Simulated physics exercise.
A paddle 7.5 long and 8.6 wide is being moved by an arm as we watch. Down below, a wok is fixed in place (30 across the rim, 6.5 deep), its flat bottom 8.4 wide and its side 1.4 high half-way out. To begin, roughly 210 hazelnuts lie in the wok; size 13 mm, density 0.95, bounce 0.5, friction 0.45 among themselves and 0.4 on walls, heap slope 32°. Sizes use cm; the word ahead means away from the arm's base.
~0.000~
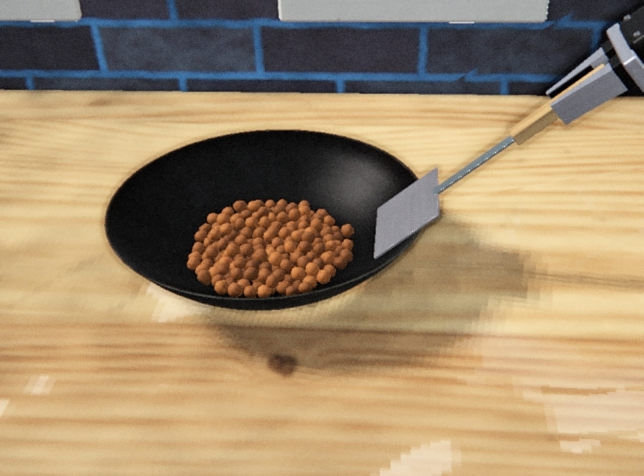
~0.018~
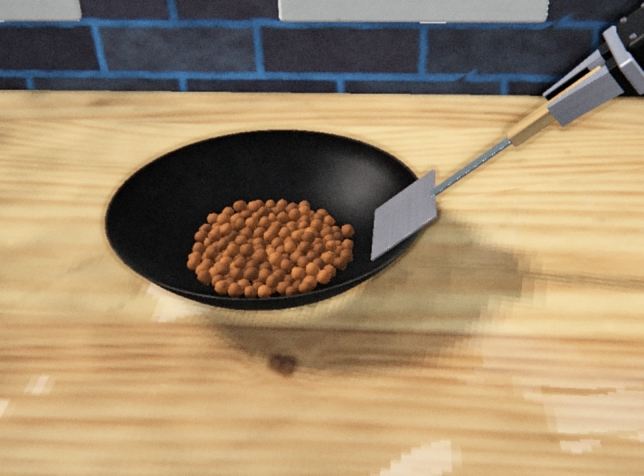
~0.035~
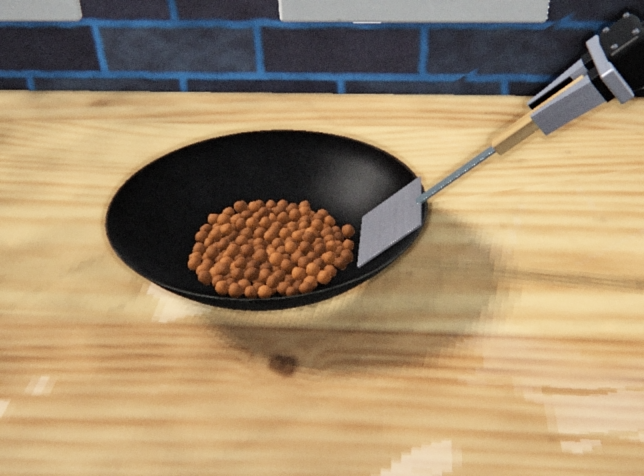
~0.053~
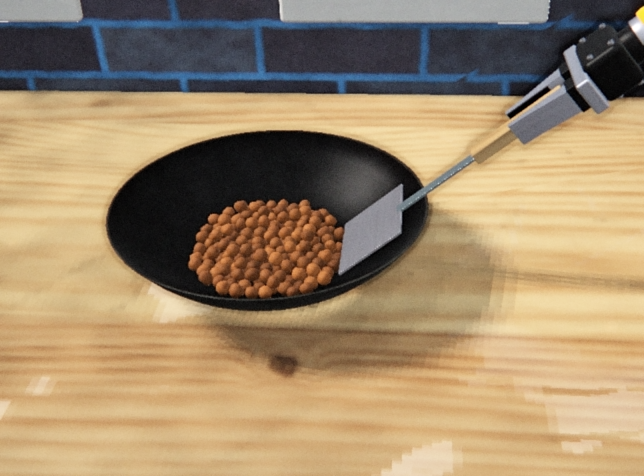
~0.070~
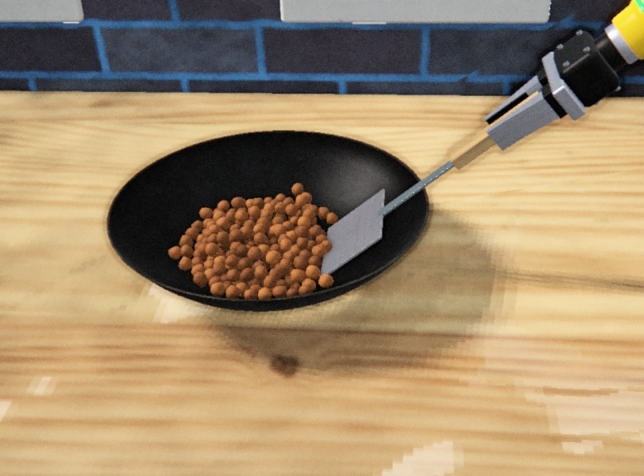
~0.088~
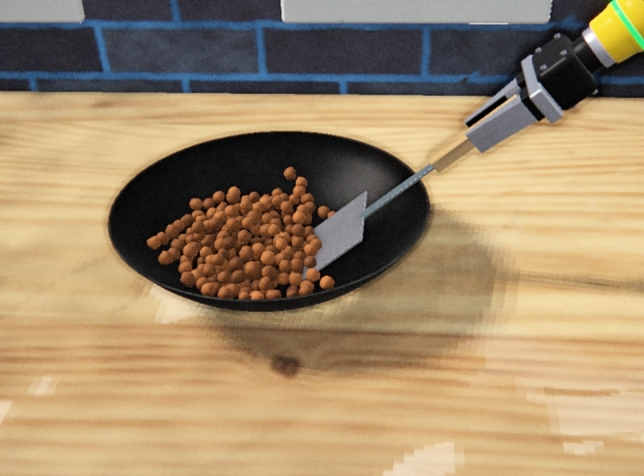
A robotic arm lowered a flat gray paddle leftward into a black wok on a wooden counter, then pushed into the heap of round brown nuts, which shifted left and spread out.
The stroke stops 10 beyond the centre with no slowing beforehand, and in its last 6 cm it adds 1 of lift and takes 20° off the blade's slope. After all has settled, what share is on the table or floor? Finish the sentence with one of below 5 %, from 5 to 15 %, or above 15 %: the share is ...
The share is above 15 %.
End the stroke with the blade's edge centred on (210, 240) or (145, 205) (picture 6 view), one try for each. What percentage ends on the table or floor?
Estimates, in order: 5 % and 50 %.
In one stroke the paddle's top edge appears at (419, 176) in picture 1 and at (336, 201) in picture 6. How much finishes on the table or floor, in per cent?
About 35 per cent.
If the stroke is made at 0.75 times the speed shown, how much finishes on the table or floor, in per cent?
Some 10 per cent.
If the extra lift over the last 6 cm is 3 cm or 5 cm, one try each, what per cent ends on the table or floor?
First try about 20 %, second try about 15 %.
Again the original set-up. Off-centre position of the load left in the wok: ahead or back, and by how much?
Roughly 5.0 centimetres ahead.
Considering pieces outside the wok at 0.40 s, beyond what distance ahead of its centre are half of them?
The distance is about 20 cm.
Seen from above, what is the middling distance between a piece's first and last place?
Somewhere about 10 centimetres, I'd say.
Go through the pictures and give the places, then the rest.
In the first picture, paddle top edge at (438, 190), sloping 41°; upper third of the load around (274, 244), from x 195 to 350, top at y 205; 212 in the wok.
In the second picture, paddle top edge at (435, 192), sloping 41°; upper third of the load around (275, 244), from x 195 to 350, top at y 205.
In the third picture, paddle top edge at (421, 200), sloping 41°; upper third of the load around (275, 244), from x 195 to 350, top at y 205.
In the fourth picture, paddle top edge at (402, 208), sloping 41°; upper third of the load around (278, 242), from x 195 to 340, top at y 205.
In the fifth picture, paddle top edge at (383, 212), sloping 41°; upper third of the load around (259, 234), from x 175 to 330, top at y 190.
In the sixth picture, paddle top edge at (364, 215), sloping 41°; upper third of the load around (242, 229), from x 155 to 335, top at y 175; 212 in the wok.
After 0.13 s, sloping 41°, highest piece 9 above the table; 212 in the wok.
After 0.17 s, sloping 35°, highest piece 10 above the table; 209 in the wok, 3 on the blade or in flight.
After 0.40 s, sloping 21°, highest piece 8 above the table; 147 in the wok, 32 on the table or floor, 33 on the blade or in flight.
After 1.45 s, sloping 21°, highest piece 7 above the table; 147 in the wok, 65 on the table or floor.
At rest, 147 in the wok, 65 on the table or floor. That is 31 % on the table or floor.
